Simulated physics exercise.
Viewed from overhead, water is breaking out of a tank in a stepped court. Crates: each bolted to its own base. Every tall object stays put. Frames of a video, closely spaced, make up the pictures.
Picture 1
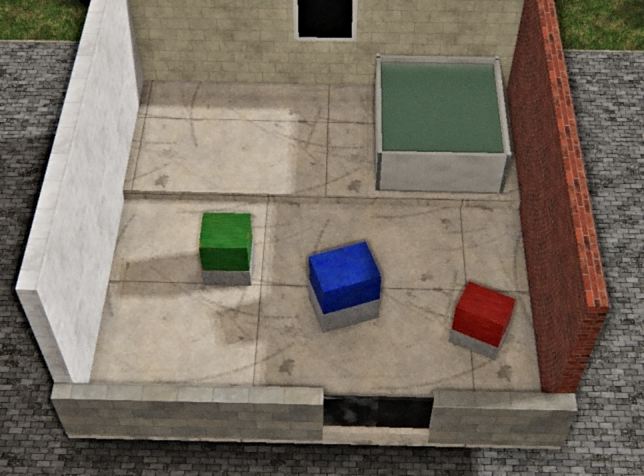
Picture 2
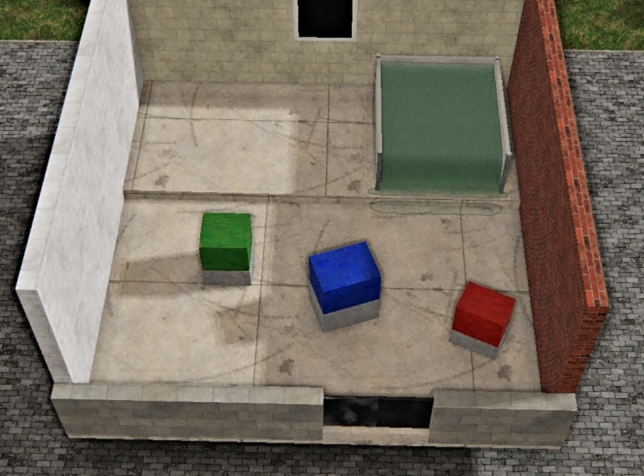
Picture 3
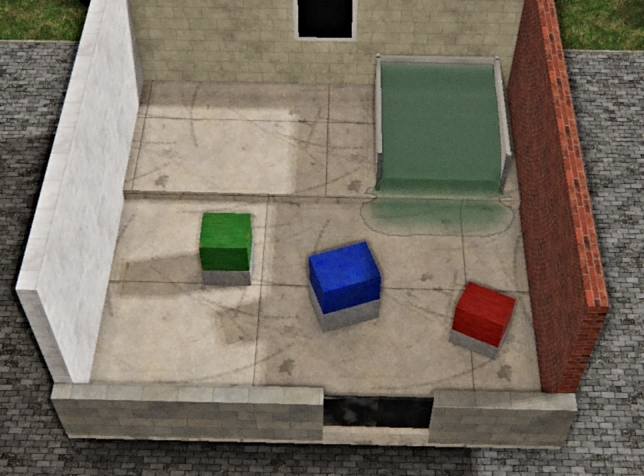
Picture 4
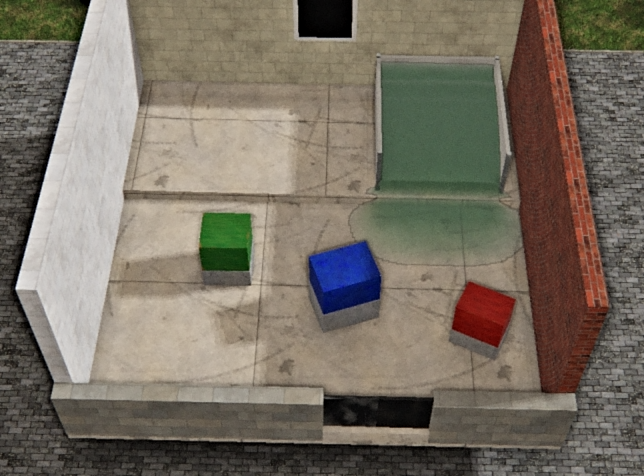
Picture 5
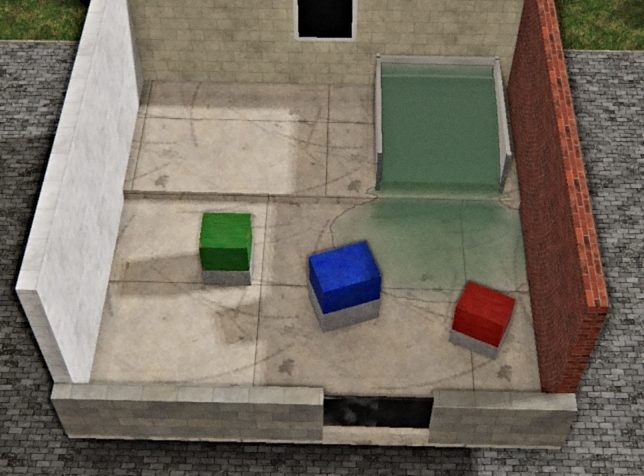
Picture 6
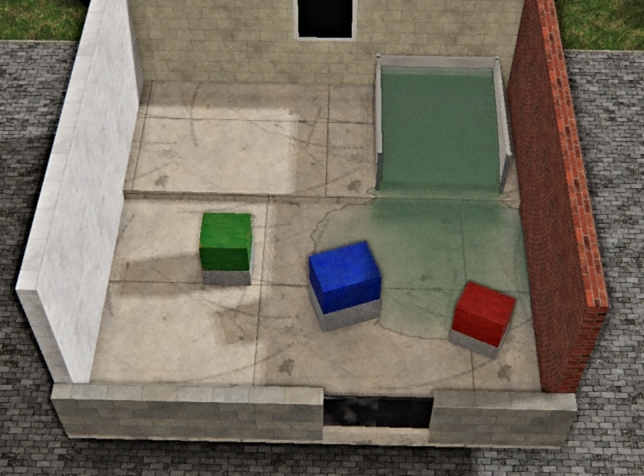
To begin with, a full tank of green water stands at the back right of a walled court with green, blue and red blocks. Its front side opens and water pours out onto the lower floor, spreading forward in a widening sheet until it reaches around the blue and red blocks.
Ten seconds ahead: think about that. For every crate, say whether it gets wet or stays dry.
At the end, the red crate has too short a plinth. The green crate has a tall enough plinth. The blue crate has a tall enough plinth.
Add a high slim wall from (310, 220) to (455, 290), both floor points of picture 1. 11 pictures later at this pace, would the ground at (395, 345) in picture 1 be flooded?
My call: Soaked.
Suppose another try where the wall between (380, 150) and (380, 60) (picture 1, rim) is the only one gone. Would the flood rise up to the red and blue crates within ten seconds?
Within ten seconds the red crate stays untouched and the blue crate stays untouched.
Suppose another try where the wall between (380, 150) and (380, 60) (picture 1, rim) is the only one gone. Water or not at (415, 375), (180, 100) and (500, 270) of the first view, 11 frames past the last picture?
In order: Spared, swamped, spared.
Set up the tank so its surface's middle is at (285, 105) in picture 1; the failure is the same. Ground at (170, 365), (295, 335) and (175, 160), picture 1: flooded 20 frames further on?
As listed: Flooded, covered, dry.
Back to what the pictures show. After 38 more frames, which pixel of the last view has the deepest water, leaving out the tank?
Approximate pixel: (188, 250).
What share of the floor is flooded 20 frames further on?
Around 55 percent.
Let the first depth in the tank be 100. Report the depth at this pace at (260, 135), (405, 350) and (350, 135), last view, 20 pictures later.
Respectively near 0, 25 and 0 per cent.
A moment on, water covers 30 % of the floor; the red crate water round its plinth, the green crate water round its plinth, the blue crate water round its plinth.
Next, water covers 45 % of the floor; the red crate water round its plinth, the green crate water round its plinth, the blue crate water round its plinth.
Then, water covers 55 % of the floor; the red crate water round its plinth, the green crate water round its plinth, the blue crate water round its plinth.
Later, water covers 70 % of the floor; the red crate water round its plinth, the green crate water round its plinth, the blue crate water round its plinth.
In the end, water covers 65 % of the floor; the red crate was topped, the green crate stayed above the water, the blue crate stayed above the water.
